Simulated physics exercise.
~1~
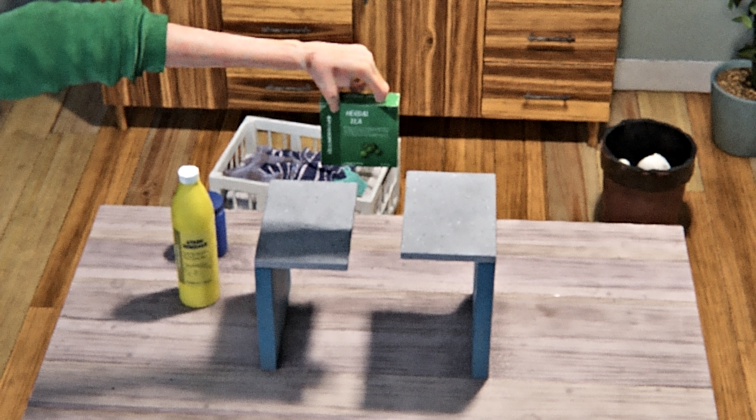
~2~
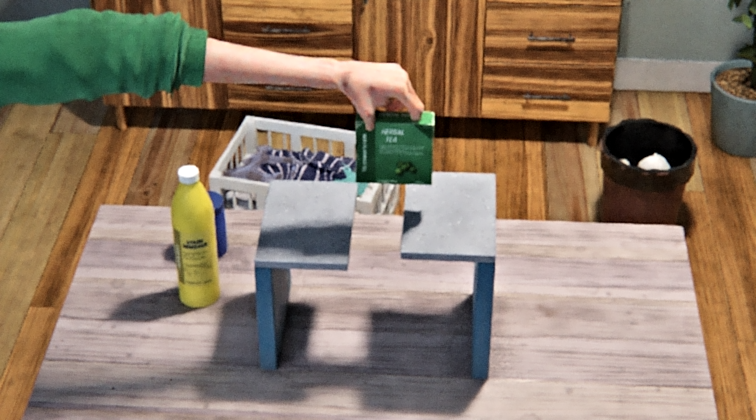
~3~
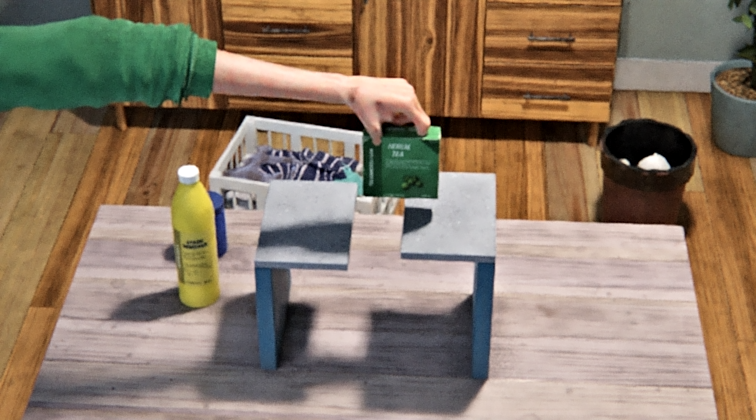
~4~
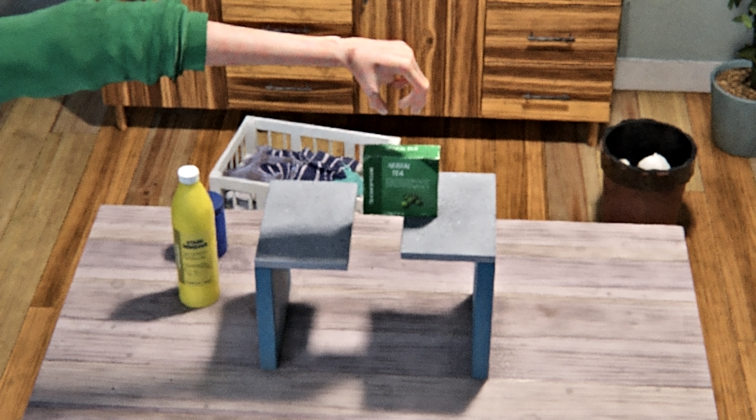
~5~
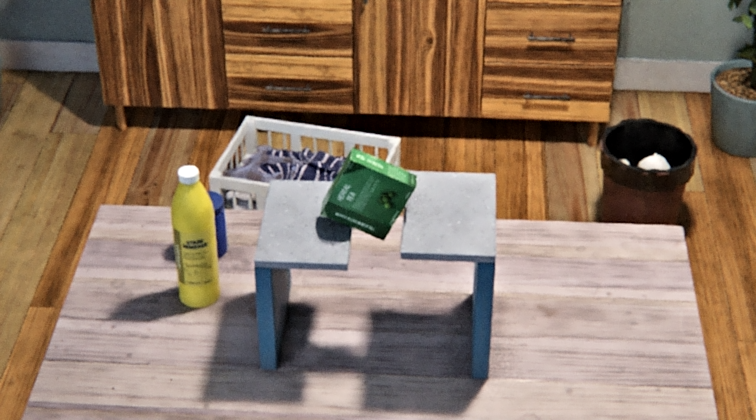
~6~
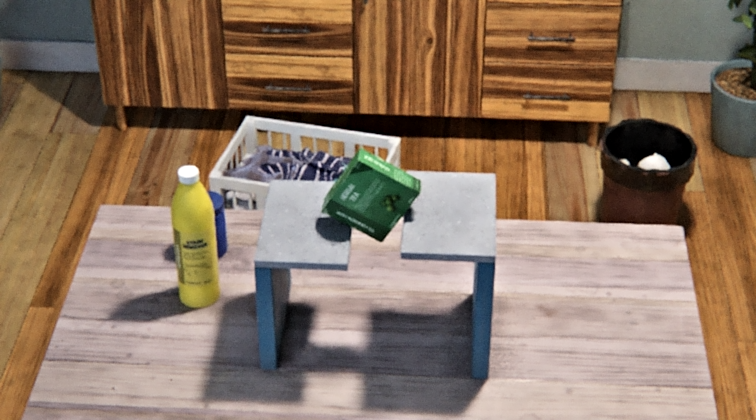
In a room with wooden drawers, a laundry basket and plant pots behind, a pale plank table is seen from slightly above. On it stand two grey-topped ledges on blue supports with a slot between them, and a yellow bottle and a blue jar to their left. A hand in a green sleeve brings in a green tea packet, moves it right and lowers it upright over the gap. The hand lets go and draws back. The packet tips over to the left and lodges across the slot, resting tilted on top while the bottle and jar stay put.
